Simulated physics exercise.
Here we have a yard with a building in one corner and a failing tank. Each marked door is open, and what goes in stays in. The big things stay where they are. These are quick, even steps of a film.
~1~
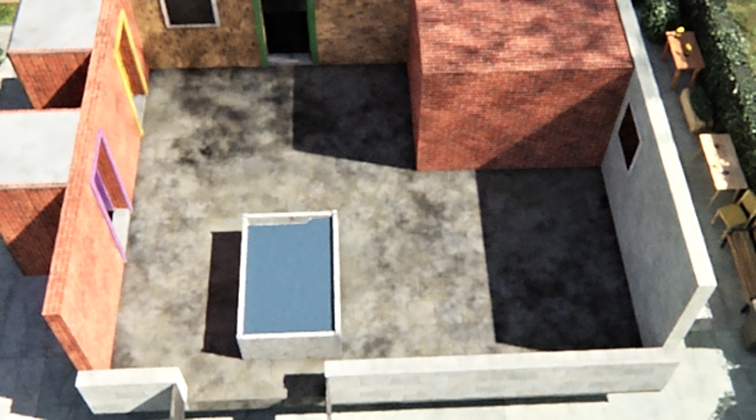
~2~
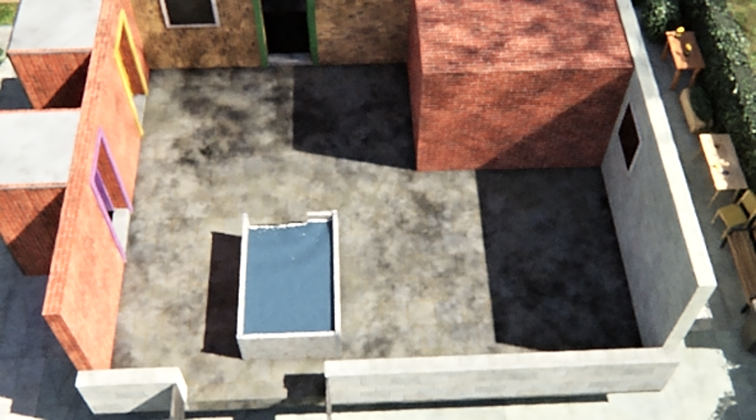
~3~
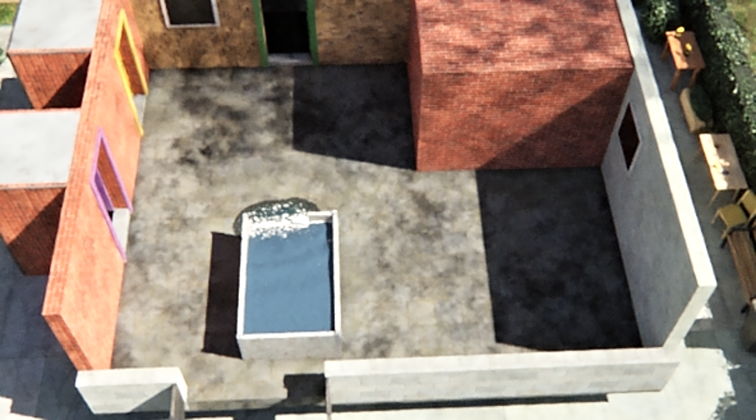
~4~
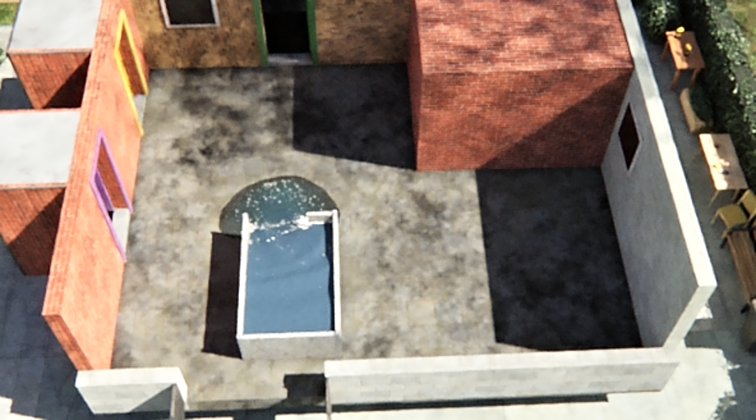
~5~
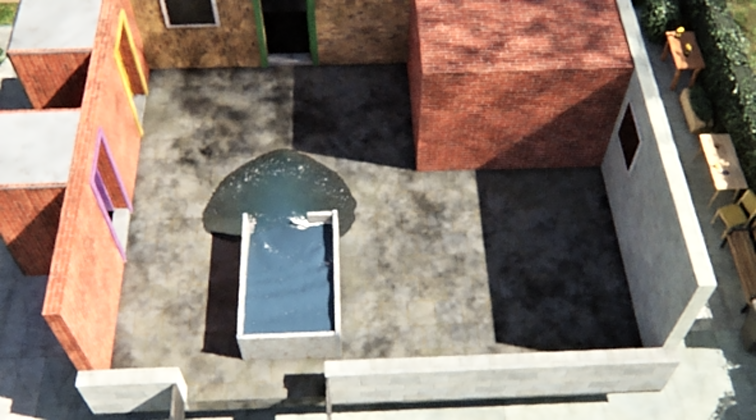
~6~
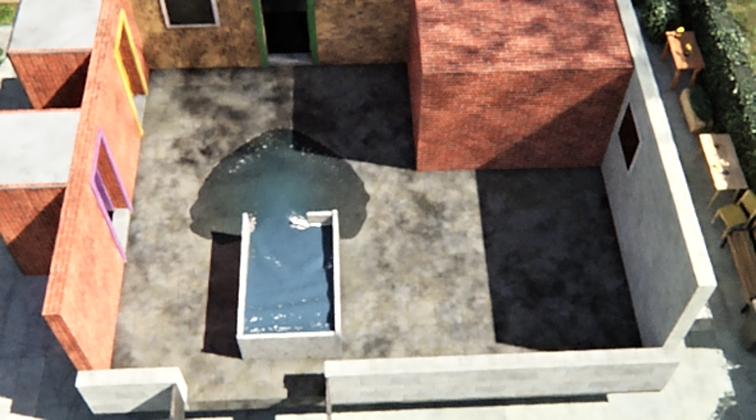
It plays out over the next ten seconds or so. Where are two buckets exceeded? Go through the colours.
The green door floods; the yellow door floods; the purple door holds within the limit.
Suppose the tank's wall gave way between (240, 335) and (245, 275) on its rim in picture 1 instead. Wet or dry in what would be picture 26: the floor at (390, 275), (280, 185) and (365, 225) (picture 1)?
In turn: Not flooded, flooded, free of water.
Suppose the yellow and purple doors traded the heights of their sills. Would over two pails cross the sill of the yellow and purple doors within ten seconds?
In short: Yellow door keeps below it, purple door keeps below it.
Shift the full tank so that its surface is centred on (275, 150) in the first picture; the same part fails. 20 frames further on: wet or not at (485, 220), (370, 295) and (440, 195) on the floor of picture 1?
In turn: Not flooded, not flooded, no water.
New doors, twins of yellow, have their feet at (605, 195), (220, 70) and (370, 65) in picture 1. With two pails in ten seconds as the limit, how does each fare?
As listed: Is under, passes that mark, goes over.
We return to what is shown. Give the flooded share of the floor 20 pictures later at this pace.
Close to 40 %.
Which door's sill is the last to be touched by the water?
The purple door.
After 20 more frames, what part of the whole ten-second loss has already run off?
About 50 per cent.
A moment on, water covers 30 % of the floor; the green door wet at the sill, nothing in, the yellow door not reached, the purple door not reached.
Next, water covers 40 % of the floor; the green door over two buckets in, the yellow door wet at the sill, nothing in, the purple door not reached.
Then, water covers 40 % of the floor; the green door over two buckets in, the yellow door under two buckets in, the purple door wet at the sill, nothing in.
Later, water covers 50 % of the floor; the green door over two buckets in, the yellow door over two buckets in, the purple door wet at the sill, nothing in.
In the end, water covers 85 % of the floor; the green door over two buckets in, the yellow door over two buckets in, the purple door wet at the sill, nothing in.
